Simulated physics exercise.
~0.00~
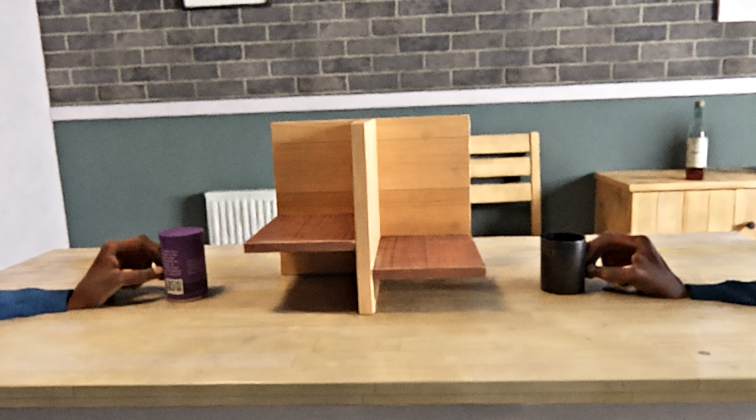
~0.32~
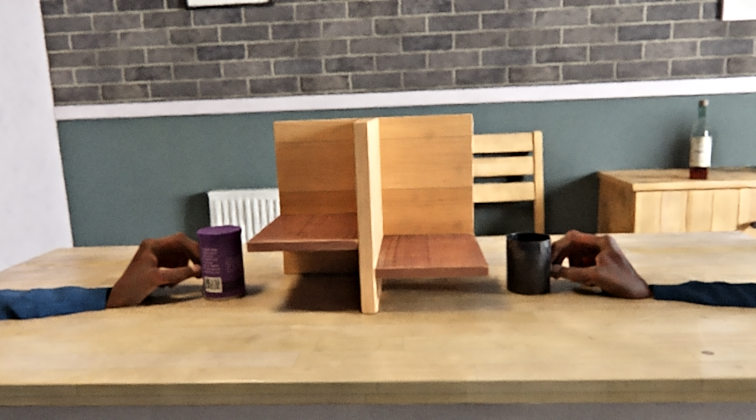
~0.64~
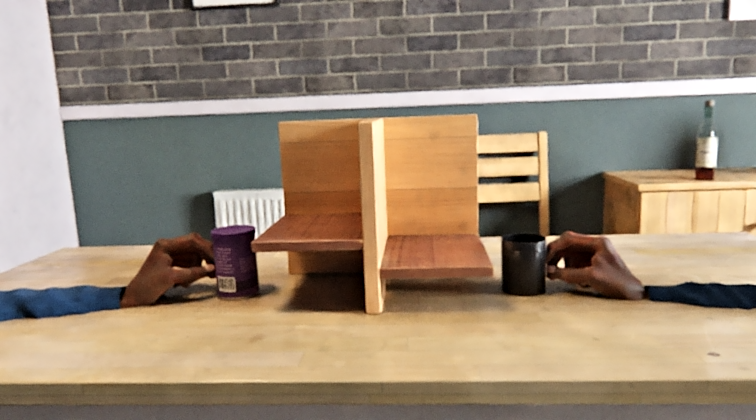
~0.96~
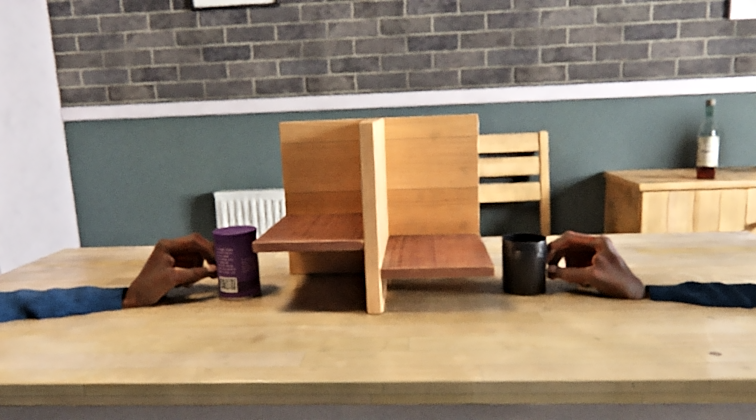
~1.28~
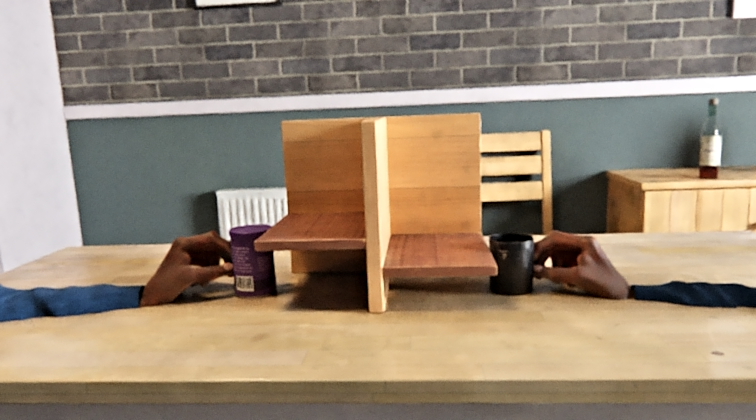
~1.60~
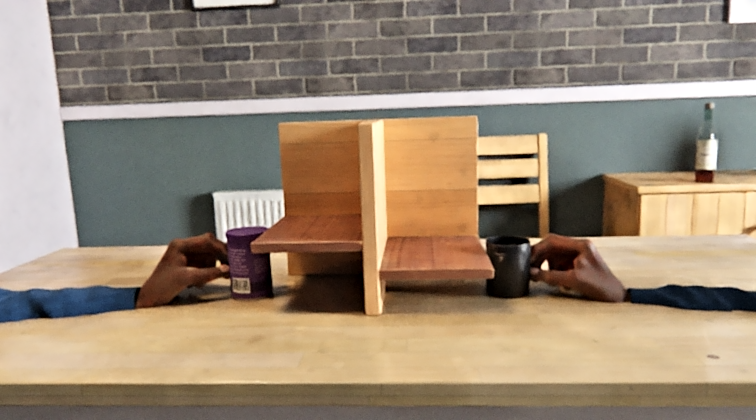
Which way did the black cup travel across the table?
The black cup moved to the left, toward the wooden stand.
Two hands slid a purple tin and a black cup inward across a table from opposite sides of a wooden stand, pausing briefly along the way, until both stopped at the outer edges of its shelves, with the hands still holding them.
